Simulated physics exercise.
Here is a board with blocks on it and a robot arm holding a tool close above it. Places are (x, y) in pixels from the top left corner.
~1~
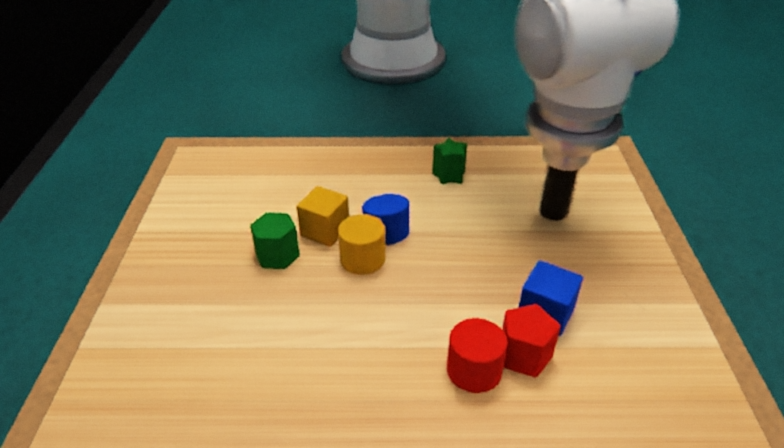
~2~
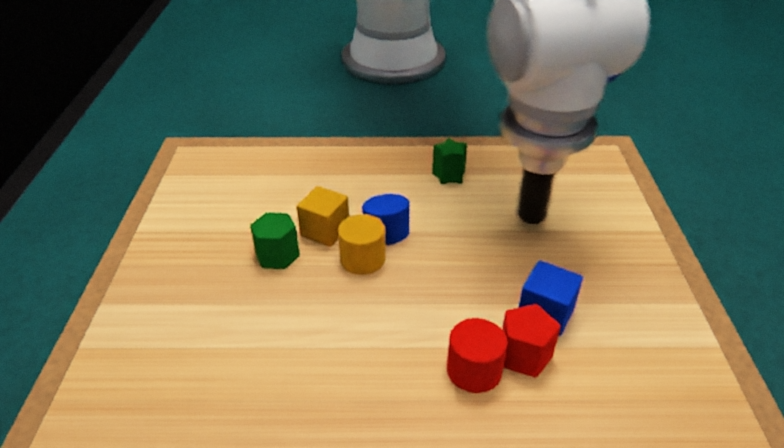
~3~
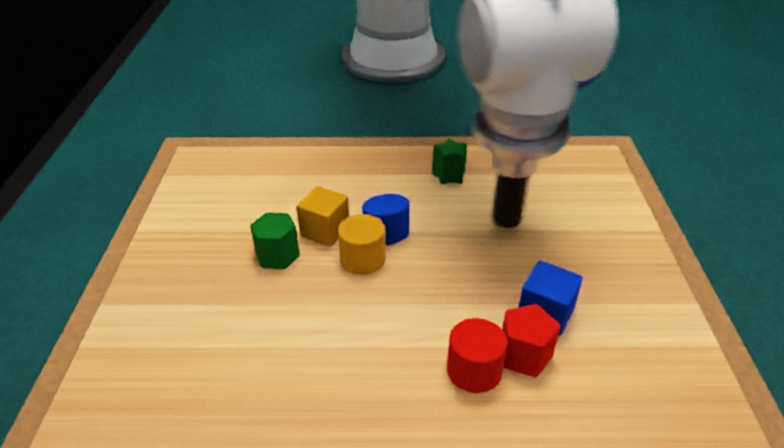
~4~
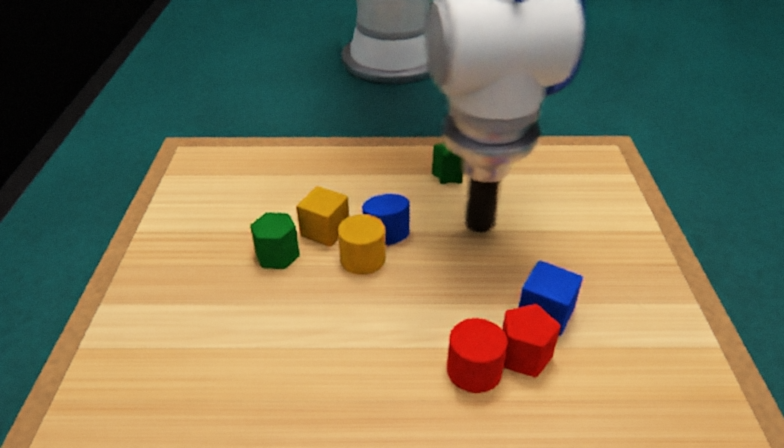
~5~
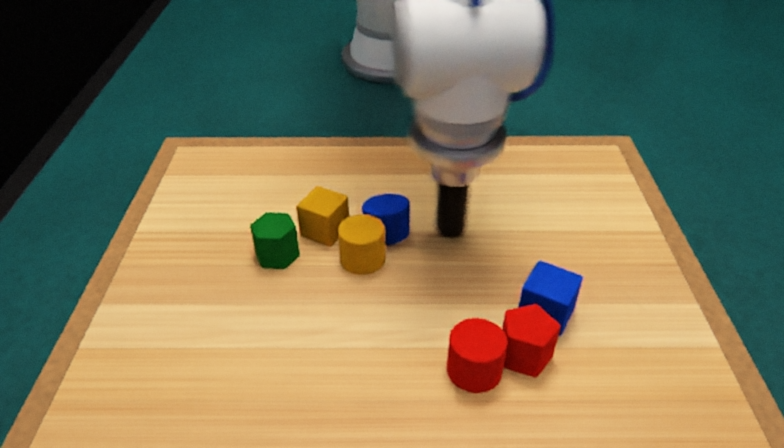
A white robot arm with a black-tipped tool reaches over a light wooden board on a teal surface, seen from above at an angle. Green, yellow and blue blocks cluster left of centre, a small green one sits at the back, and a blue cube and two red blocks lie front right. The arm glides steadily left while the blocks and camera stay still.
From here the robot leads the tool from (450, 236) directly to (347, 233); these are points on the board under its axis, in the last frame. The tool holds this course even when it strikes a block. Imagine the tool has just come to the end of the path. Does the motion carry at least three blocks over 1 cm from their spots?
I expect not.
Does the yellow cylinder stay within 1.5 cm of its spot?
It seems so.
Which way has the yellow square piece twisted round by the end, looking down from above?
Viewed from above: Anti-clockwise.
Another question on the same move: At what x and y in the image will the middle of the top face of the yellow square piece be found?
It should be at about (272, 194).
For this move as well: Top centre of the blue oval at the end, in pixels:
It is at (314, 190).
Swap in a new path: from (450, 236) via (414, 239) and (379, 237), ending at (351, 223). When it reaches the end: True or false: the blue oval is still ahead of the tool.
True - the claim holds.
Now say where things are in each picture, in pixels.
The first frame shows tool's lower end at (553, 213); yellow square piece at (322, 200); yellow cylinder at (361, 228); blue oval at (386, 203).
The second frame shows tool at (531, 216); blocks still.
The third frame shows tool at (506, 220); blocks still.
The fourth frame shows tool at (480, 224); blocks still.
The fifth frame shows tool at (451, 228); yellow square piece at (322, 200); yellow cylinder at (361, 228); blue oval at (386, 203).
The first path, step by step. One third of the way, tool at (415, 228); blue oval at (377, 202).
Two thirds of the way, tool at (380, 227); yellow square piece at (300, 198), turned 25° anticlockwise; blue oval at (343, 197), turned 15° clockwise.
At the end, tool at (347, 225); yellow square piece at (272, 194), turned 60° anticlockwise; yellow cylinder still; blue oval at (314, 190), turned 35° clockwise.
